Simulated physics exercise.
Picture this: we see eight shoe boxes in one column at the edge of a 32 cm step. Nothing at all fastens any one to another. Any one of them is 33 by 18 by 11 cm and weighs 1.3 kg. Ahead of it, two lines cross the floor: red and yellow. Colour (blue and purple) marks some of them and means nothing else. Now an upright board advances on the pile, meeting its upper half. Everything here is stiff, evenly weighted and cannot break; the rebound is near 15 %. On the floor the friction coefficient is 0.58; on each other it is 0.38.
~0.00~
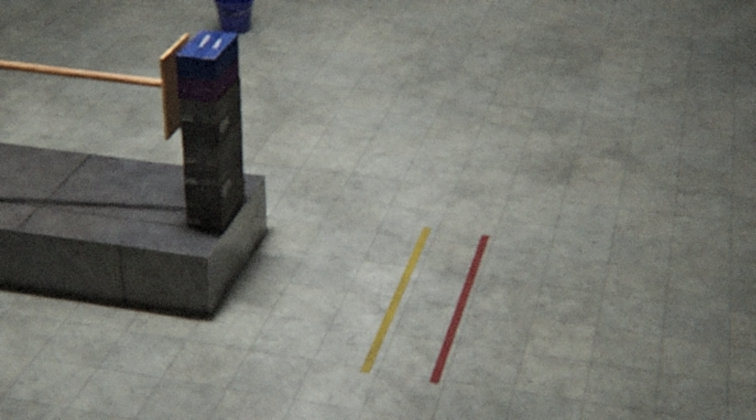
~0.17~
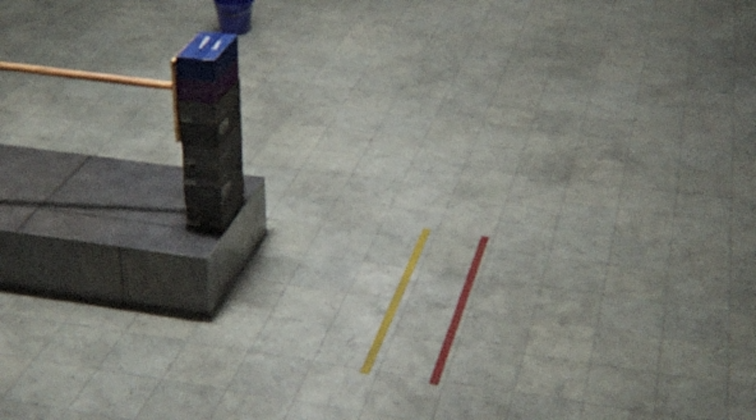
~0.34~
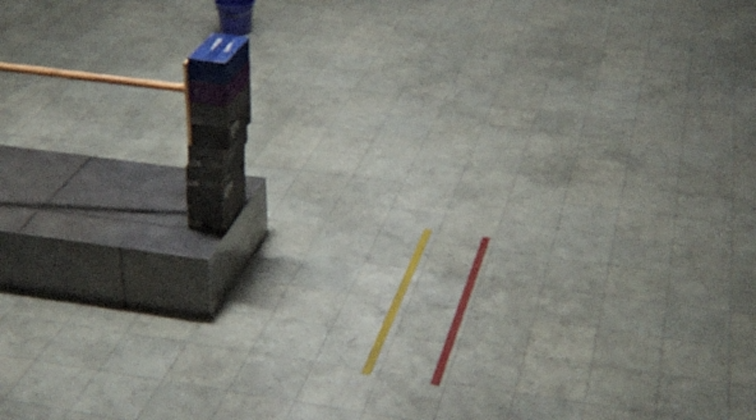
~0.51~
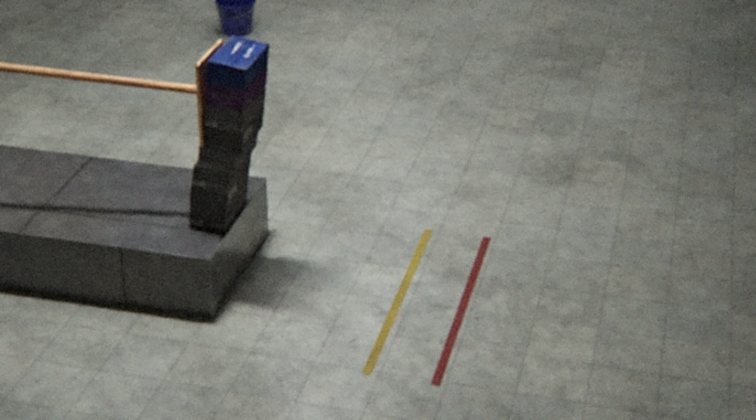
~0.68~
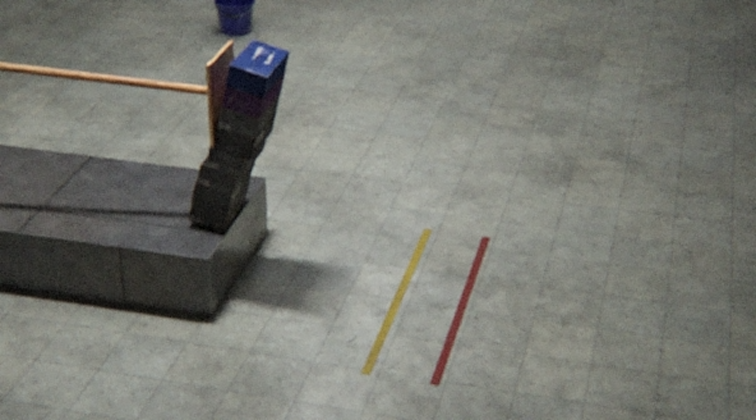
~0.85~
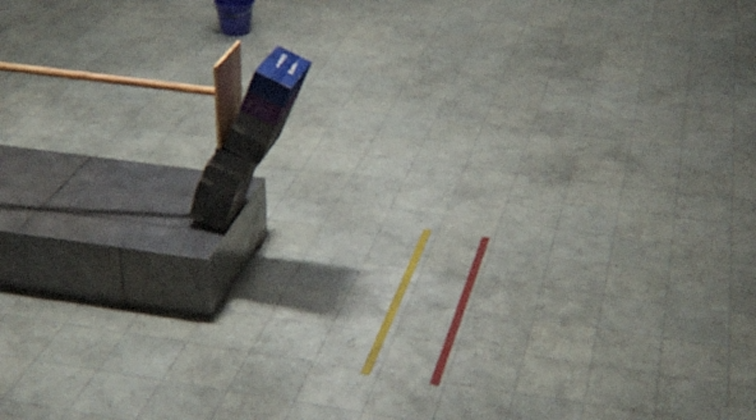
A column of dark boxes topped by a blue one stood at the edge of a gray step until an upright board pushed its upper part rightward, leaving the whole column leaning out past the edge.
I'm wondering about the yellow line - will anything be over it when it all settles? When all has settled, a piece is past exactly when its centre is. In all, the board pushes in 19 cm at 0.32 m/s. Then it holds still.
The line gets crossed.
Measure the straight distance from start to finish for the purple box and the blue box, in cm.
Result: Purple at 125 cm, blue at 150 cm.
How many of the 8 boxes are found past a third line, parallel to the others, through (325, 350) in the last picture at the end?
Result: 2 of the lot.
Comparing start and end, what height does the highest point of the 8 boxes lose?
Some 42 cm lower.
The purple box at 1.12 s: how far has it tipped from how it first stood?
Angle at that time, about 60 degrees.
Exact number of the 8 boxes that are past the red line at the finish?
Exactly 0 in total.
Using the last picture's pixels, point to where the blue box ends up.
I'd say its middle settles close to (422, 289).
After 0.96 s, none of the 8 boxes past the yellow line, 8 disturbed; purple box 34° from how it stood, 7 cm lower; blue box 34° from how it stood, 9 cm lower.
After 1.12 s, none of the 8 boxes past the yellow line, 8 disturbed; purple box 63° from how it stood, 21 cm lower; blue box 63° from how it stood, 27 cm lower.
After 1.30 s, none of the 8 boxes past the yellow line, 8 disturbed; blue box on its side; purple box on its side.
After 1.50 s, 1 of the 8 boxes past the yellow line; purple box on its side; blue box on its side.
In the end (2.1 s), 1 of the 8 boxes past the yellow line; blue box upside down; purple box upside down. The farthest middle lies 11 cm beyond that line. From the last view, middles, blue box near (422, 289), purple box near (383, 276).
